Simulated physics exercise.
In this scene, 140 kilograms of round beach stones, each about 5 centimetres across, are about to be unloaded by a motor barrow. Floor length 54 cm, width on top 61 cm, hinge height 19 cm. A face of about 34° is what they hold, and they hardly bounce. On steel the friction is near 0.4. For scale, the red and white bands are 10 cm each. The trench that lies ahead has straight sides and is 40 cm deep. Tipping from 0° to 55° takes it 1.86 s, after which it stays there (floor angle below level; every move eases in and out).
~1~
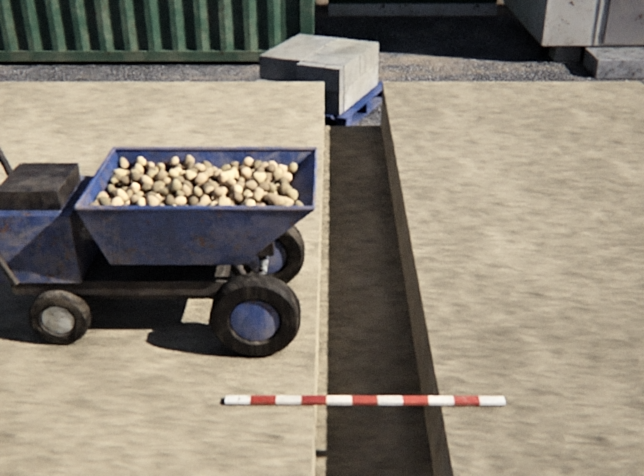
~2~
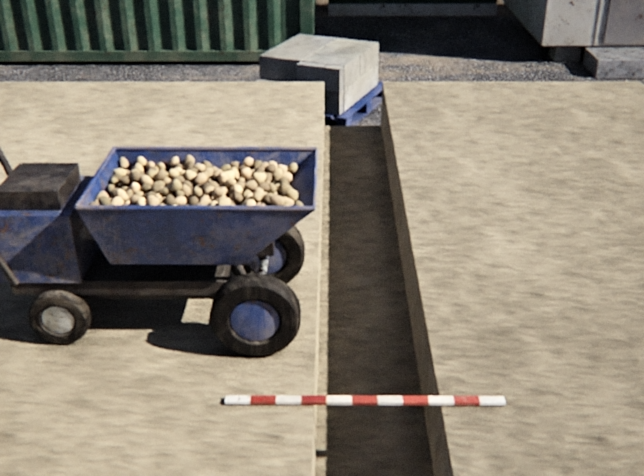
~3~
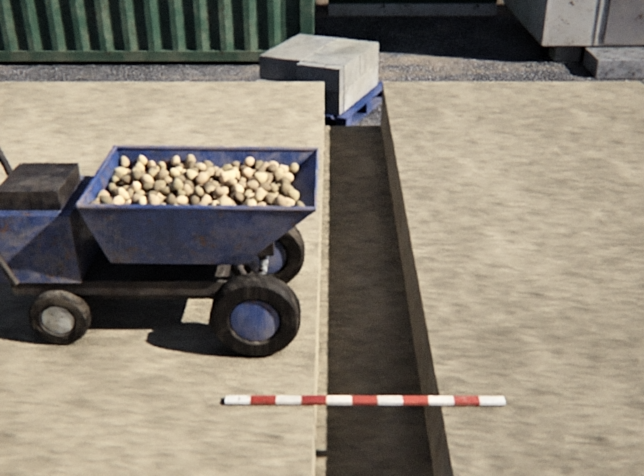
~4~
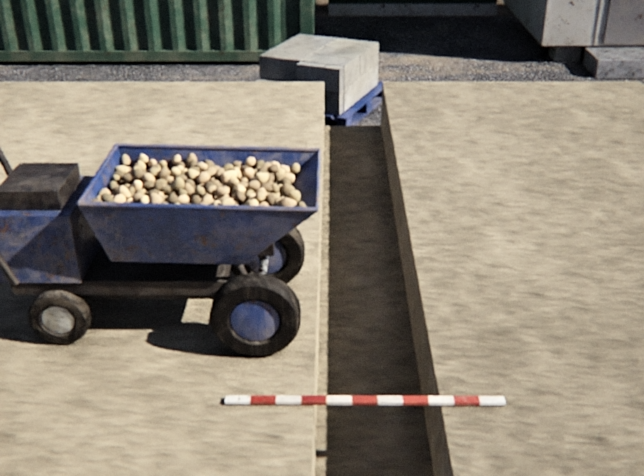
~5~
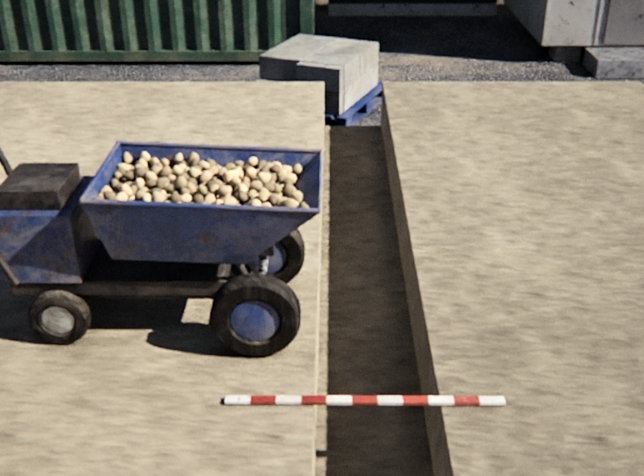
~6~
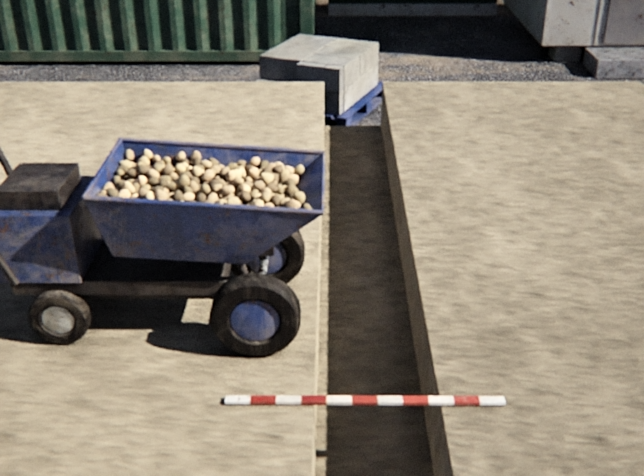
The video shows a blue motor barrow loaded with pale, rounded stones standing beside a straight-sided trench, with a red and white banded pole lying across it. The skip begins level, then tilts slightly toward the right while the wheels stay still.
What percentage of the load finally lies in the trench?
About 61 per cent.
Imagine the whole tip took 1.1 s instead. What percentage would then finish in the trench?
Then about 55 per cent.
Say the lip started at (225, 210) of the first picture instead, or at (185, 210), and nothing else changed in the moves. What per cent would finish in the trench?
It comes to about 100 and 90 in a hundred.
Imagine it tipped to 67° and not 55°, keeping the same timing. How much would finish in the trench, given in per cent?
With that change, near 50 per cent.
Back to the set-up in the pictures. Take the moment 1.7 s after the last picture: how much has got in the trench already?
By that moment, roughly 15 per cent of the load.
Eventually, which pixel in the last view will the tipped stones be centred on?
(410, 367).
Then, 1.1 s after the last picture the floor is at 47°, 100 % in the skip; the foremost stones are at (385, 253).
Then, 1.7 s after the last picture the floor is at 55°, 60 % in the skip, 17 % in the trench, 23 % past the trench; the foremost stones are at (502, 310).
Then, 2.0 s after the last picture the floor is at 55°, 34 % in the skip, 27 % in the trench, 39 % past the trench; the foremost stones are at (580, 299).
Then, 4.0 s after the last picture the floor is at 55°, 0 % in the skip, 61 % in the trench, 39 % past the trench; the foremost stones are at (629, 296).
